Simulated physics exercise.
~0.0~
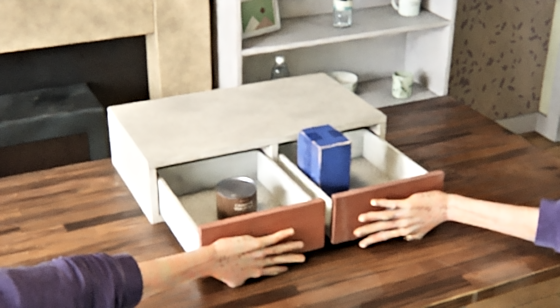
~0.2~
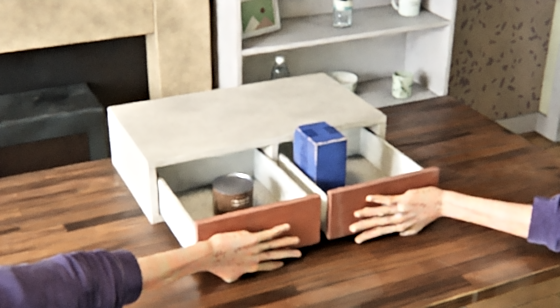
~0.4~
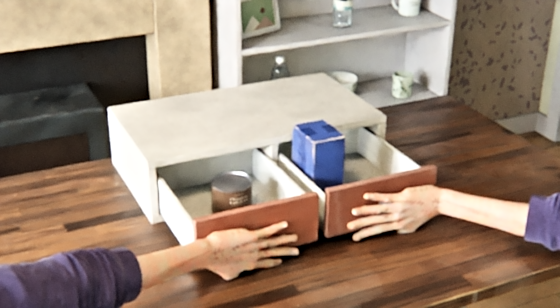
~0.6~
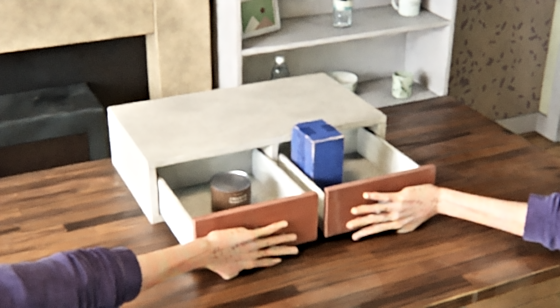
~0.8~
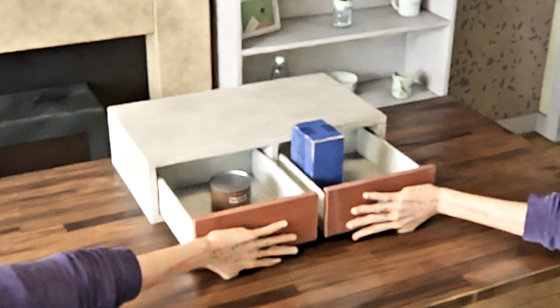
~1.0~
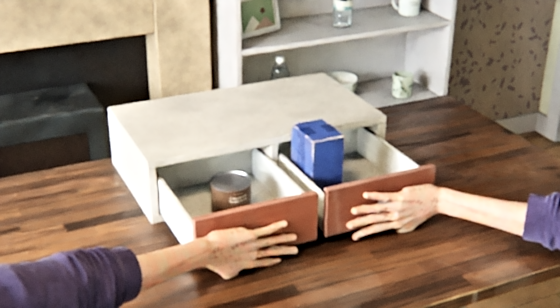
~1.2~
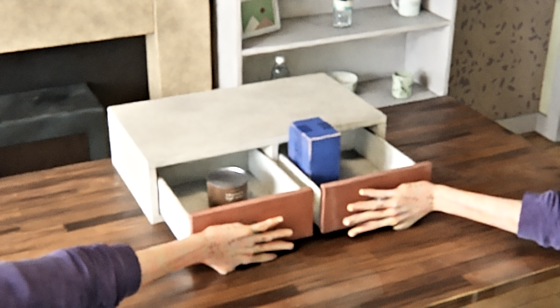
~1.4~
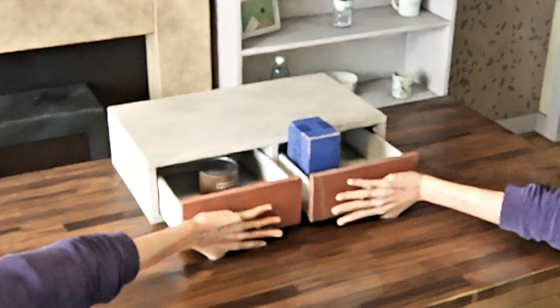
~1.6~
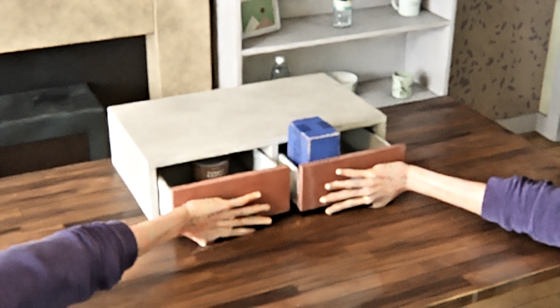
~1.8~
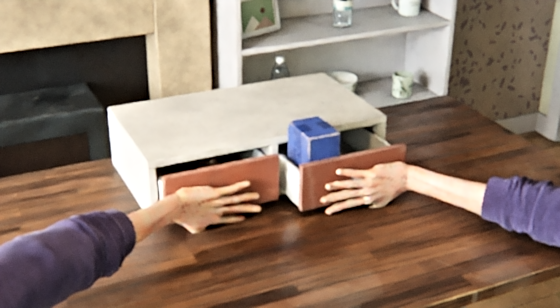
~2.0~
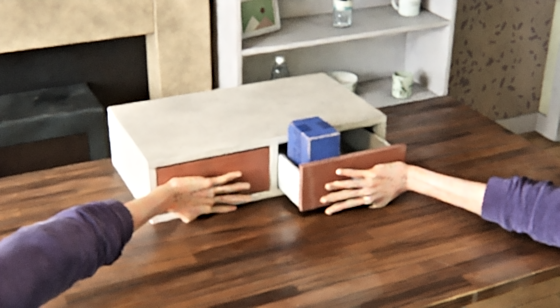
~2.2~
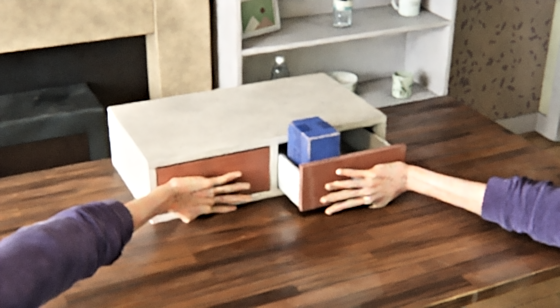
On a dark wood tabletop in a home, seen from slightly above by a still camera, a low, pale chest stands with its two reddish-brown-fronted drawers open. A round brown tin sits in the left drawer and a taller blue box stands in the right one, while hands in purple sleeves rest against both fronts. After a near pause, the hands push both drawers inward together. The right drawer stops partway, the blue box still showing above it. The left drawer keeps sliding, hiding the tin, and ends fully shut, while the right stays ajar with a hand against it.
